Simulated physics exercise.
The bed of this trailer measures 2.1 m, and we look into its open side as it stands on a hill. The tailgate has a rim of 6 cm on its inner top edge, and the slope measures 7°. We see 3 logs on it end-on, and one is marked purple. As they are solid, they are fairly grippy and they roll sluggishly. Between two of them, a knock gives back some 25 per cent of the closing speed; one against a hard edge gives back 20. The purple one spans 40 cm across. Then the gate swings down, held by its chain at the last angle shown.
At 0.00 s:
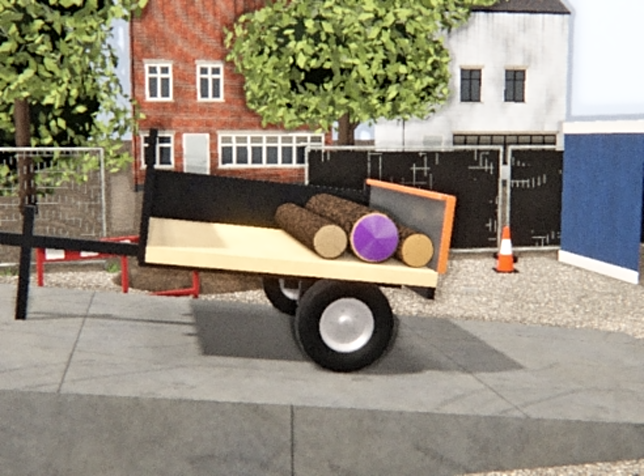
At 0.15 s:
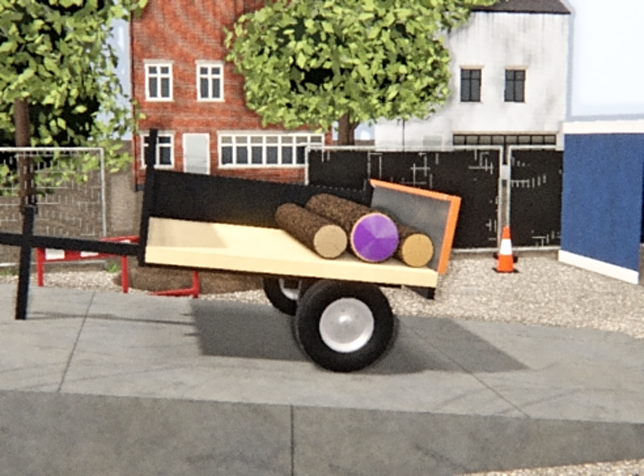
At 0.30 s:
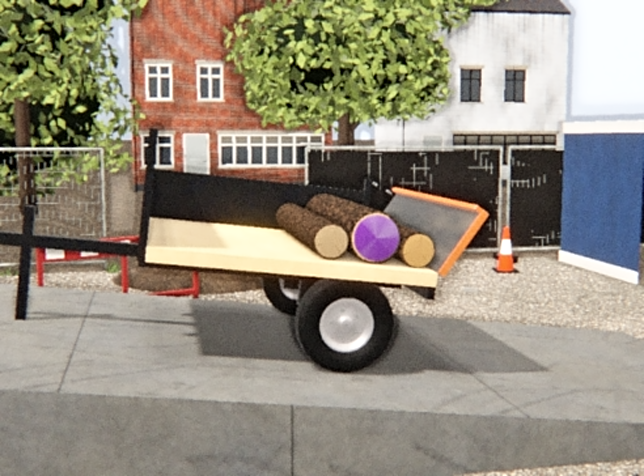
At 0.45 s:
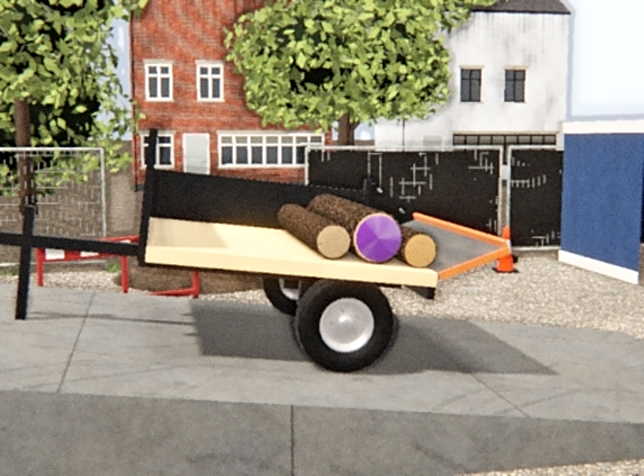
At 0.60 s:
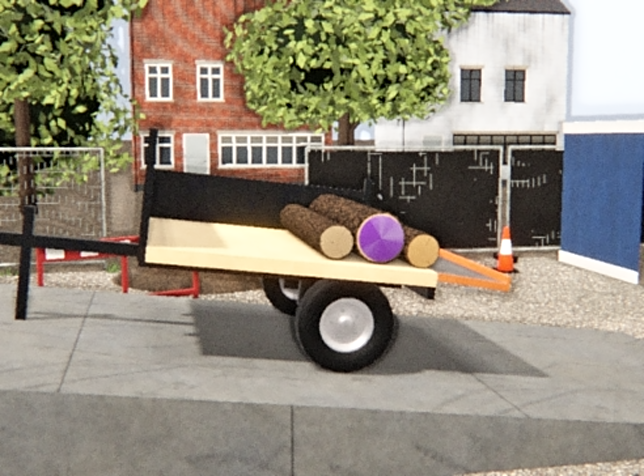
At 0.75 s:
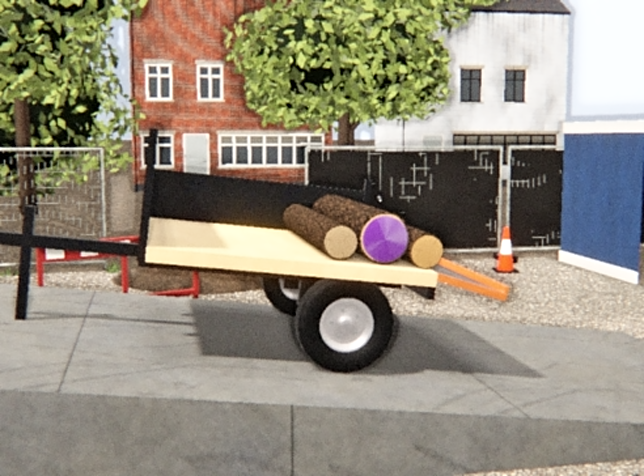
We see three logs, the middle one with a purple end, on a tilted trailer bed; the orange-edged tailgate at the right swings outward and down past level while the logs shift slightly to the right.
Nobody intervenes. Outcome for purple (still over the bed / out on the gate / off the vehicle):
Outcome: Off the vehicle.
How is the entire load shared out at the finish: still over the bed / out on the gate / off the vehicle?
That gives 0, then 0, then 3.
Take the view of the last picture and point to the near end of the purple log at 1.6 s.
Around pixel (425, 243).
After 1.6 s, purple is on the bed, 10 cm short of the hinge, rolling right; 0 out so far.
After 2.6 s, purple is dropping off the gate; 2 out so far.
At rest (5.0 s), purple is off the vehicle; 3 out so far.
